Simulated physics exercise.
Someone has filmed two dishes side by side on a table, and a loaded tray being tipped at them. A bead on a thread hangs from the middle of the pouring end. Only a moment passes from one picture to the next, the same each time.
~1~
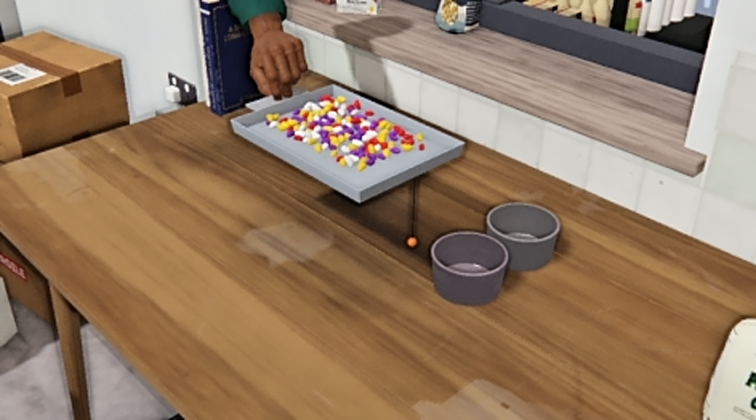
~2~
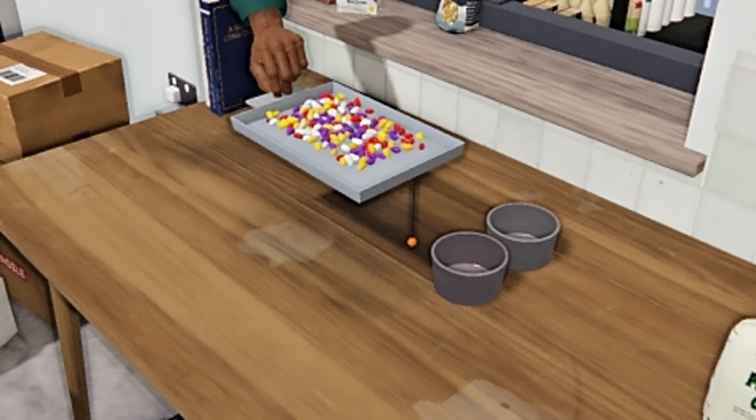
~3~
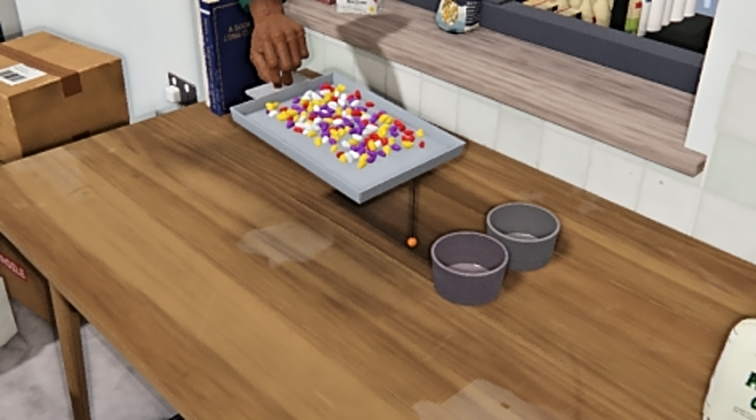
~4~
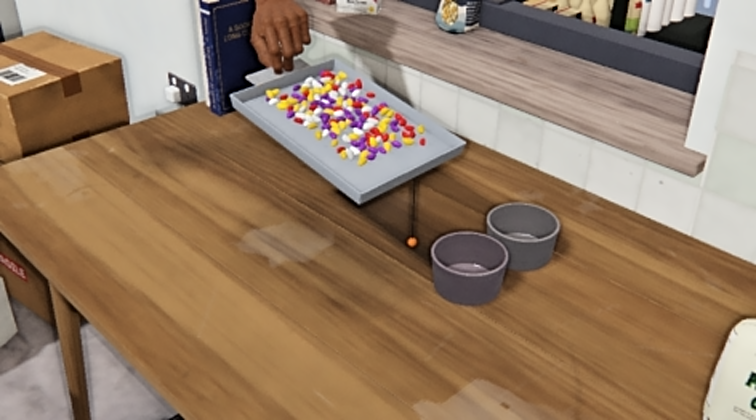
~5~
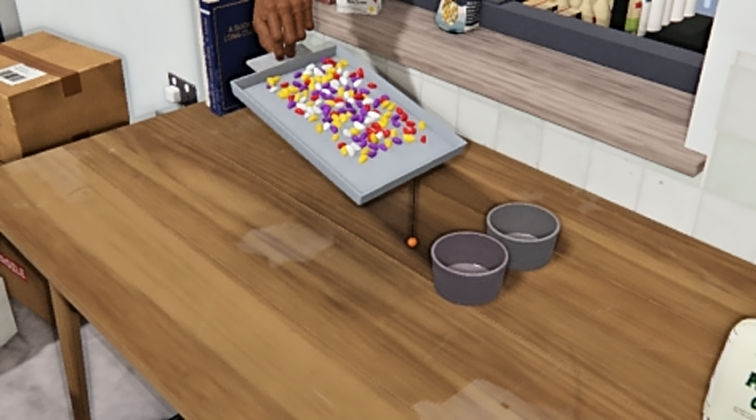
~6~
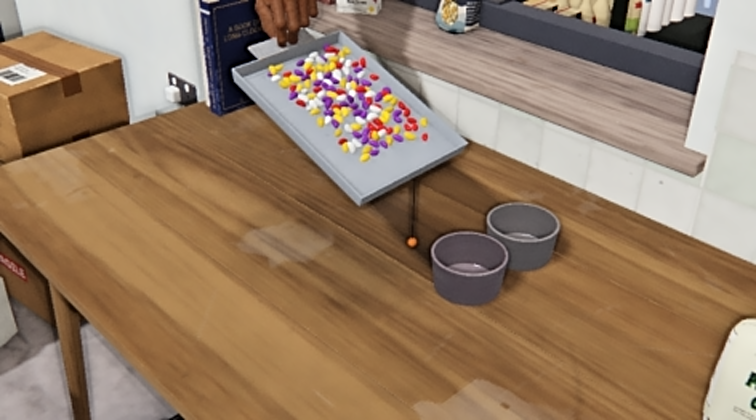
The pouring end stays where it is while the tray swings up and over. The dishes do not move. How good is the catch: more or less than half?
In the dishes lies under half of it.
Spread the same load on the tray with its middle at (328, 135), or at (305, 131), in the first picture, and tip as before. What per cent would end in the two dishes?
First some 20, then 20 per cent.
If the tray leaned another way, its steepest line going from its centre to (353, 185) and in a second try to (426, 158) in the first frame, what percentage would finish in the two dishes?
About 0 and 60 per cent.
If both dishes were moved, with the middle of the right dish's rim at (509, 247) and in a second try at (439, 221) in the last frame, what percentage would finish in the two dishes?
First some 40, then 0 per cent.
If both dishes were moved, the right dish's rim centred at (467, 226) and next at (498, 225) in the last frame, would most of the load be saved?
In turn: Below a half; below a half.
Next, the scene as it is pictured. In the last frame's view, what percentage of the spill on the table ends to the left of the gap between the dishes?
Some 90 per cent.
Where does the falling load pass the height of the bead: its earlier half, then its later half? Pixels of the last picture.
The first part at (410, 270); the rest at (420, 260).
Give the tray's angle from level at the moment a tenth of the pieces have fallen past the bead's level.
Roughly 75°.
Shortly afterwards, tray tipped steeply; all but a few on the tray; a little in the air.
Next, tray tipped past a quarter turn; near a third on the tray; a little in the left dish; near a third outside both; near a quarter in the air.
Some moments later, tray tipped past a quarter turn; near a quarter in the left dish; the bulk outside both.
In the end, tray tipped past a quarter turn; near a quarter in the left dish; none at all in the right dish; the bulk outside both.
